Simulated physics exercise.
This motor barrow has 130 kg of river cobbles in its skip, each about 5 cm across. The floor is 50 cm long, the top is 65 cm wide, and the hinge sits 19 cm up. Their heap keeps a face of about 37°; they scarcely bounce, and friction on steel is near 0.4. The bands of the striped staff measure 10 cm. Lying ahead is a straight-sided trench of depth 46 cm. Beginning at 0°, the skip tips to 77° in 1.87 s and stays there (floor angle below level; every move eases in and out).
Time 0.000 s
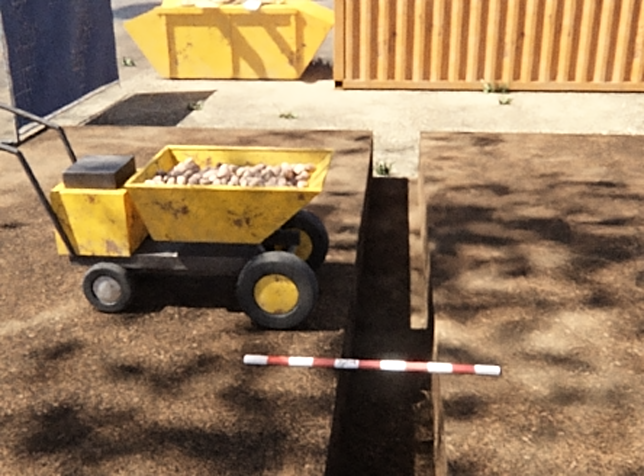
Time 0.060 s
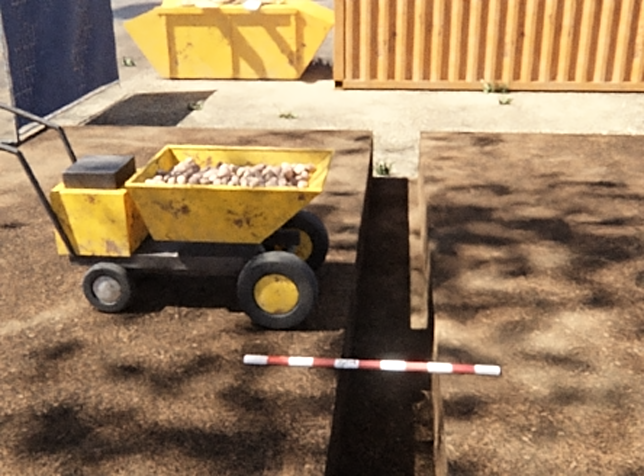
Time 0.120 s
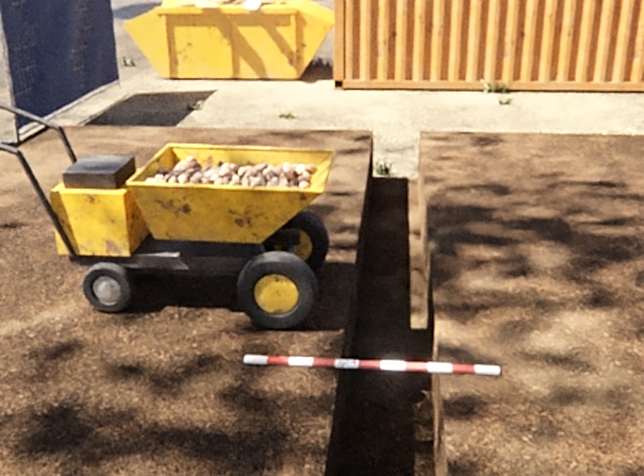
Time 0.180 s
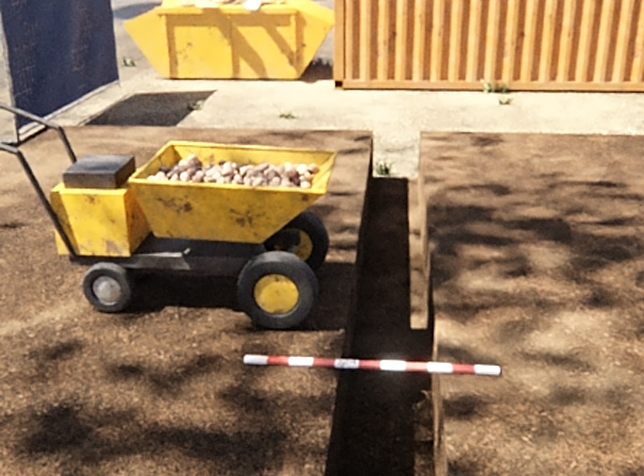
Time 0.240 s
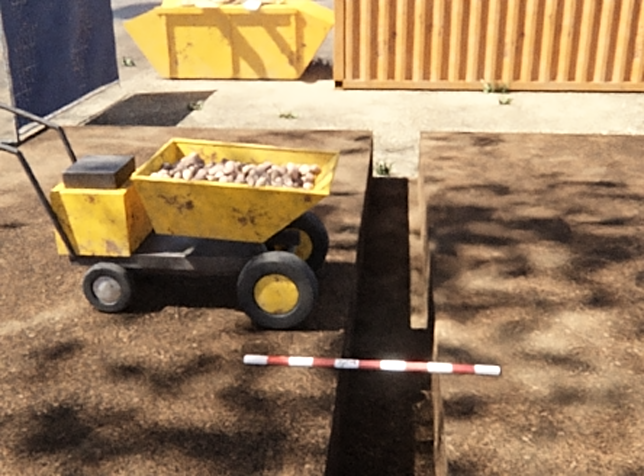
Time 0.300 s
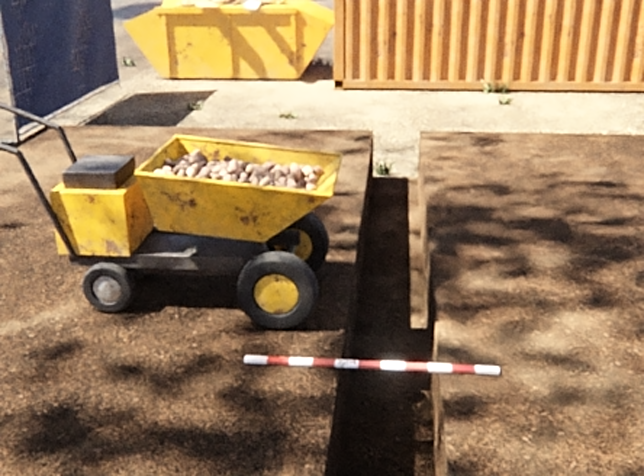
We see a yellow motor barrow loaded with river cobbles standing beside a straight-sided trench, a red-and-white staff lying across it; the barrow stays put while its skip slowly tilts slightly, its back end rising.
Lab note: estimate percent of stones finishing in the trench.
Approx. 65 %.
After 1.4 s the floor is at 65°; 94 % in the skip, 6 % in the trench; the foremost stones are at (430, 316).
After 2.0 s the floor is at 77°; 12 % in the skip, 54 % in the trench, 34 % past the trench; the foremost stones are at (572, 314).
After 2.3 s the floor is at 77°; 0 % in the skip, 65 % in the trench, 35 % past the trench; the foremost stones are at (623, 310).
After 4.3 s the floor is at 77°; 0 % in the skip, 65 % in the trench, 35 % past the trench; the foremost stones are at (638, 310).
